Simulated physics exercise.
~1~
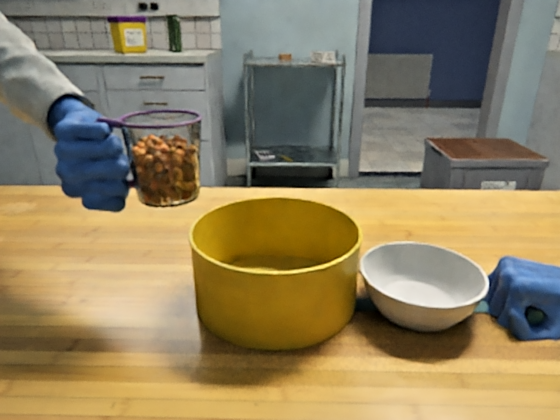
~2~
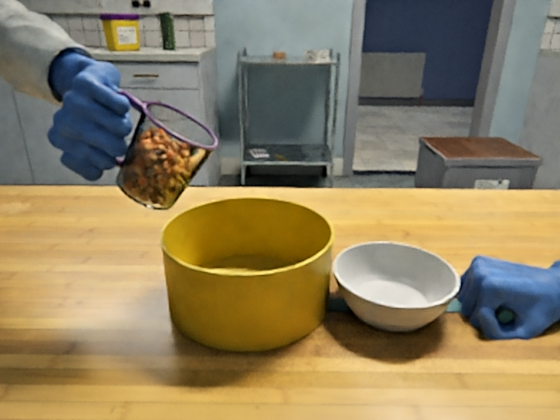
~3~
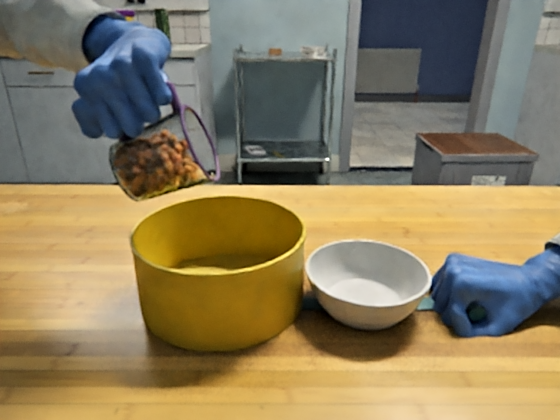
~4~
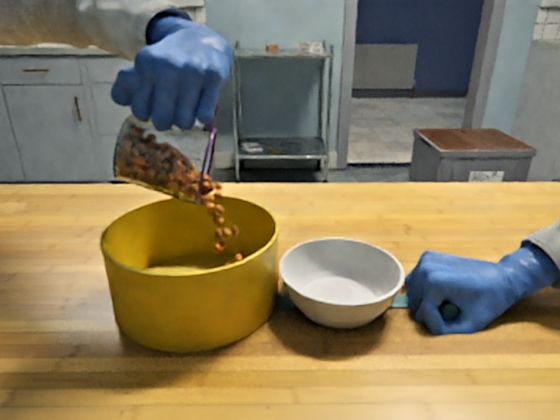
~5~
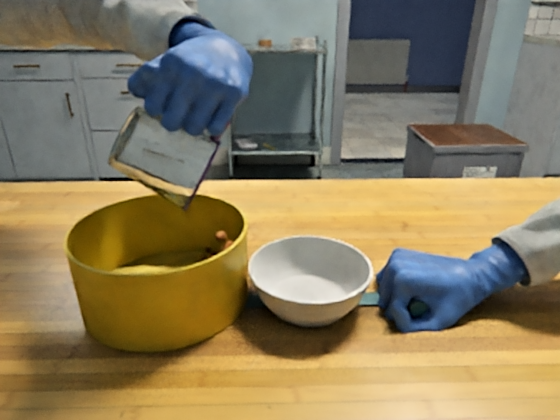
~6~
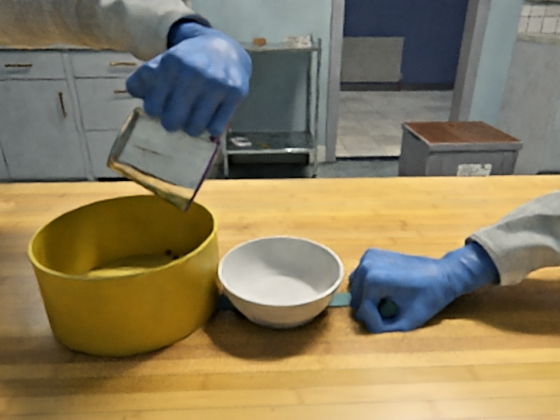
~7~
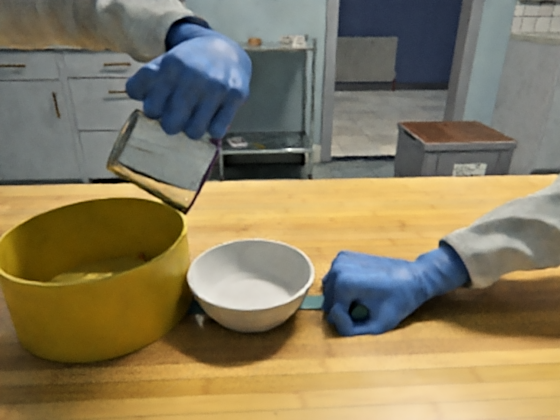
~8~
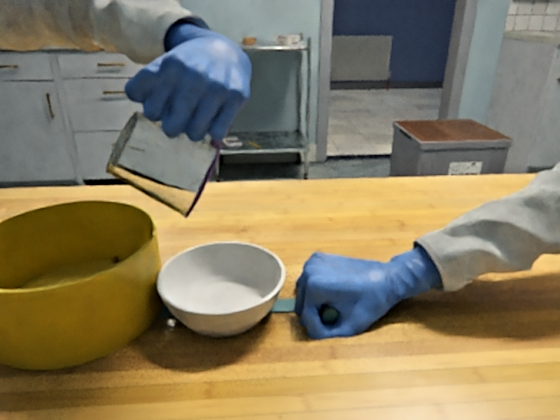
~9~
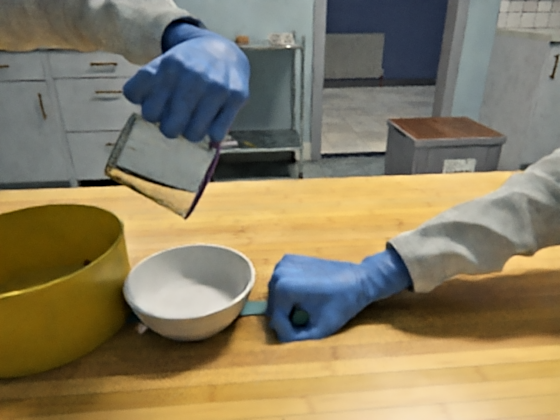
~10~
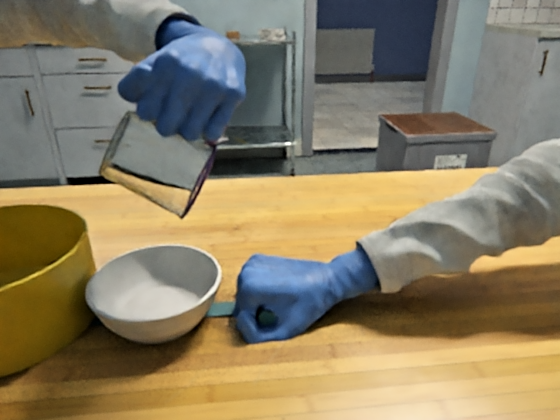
A gloved hand tips a cup of chickpeas into a yellow pot sliding left with a white bowl.
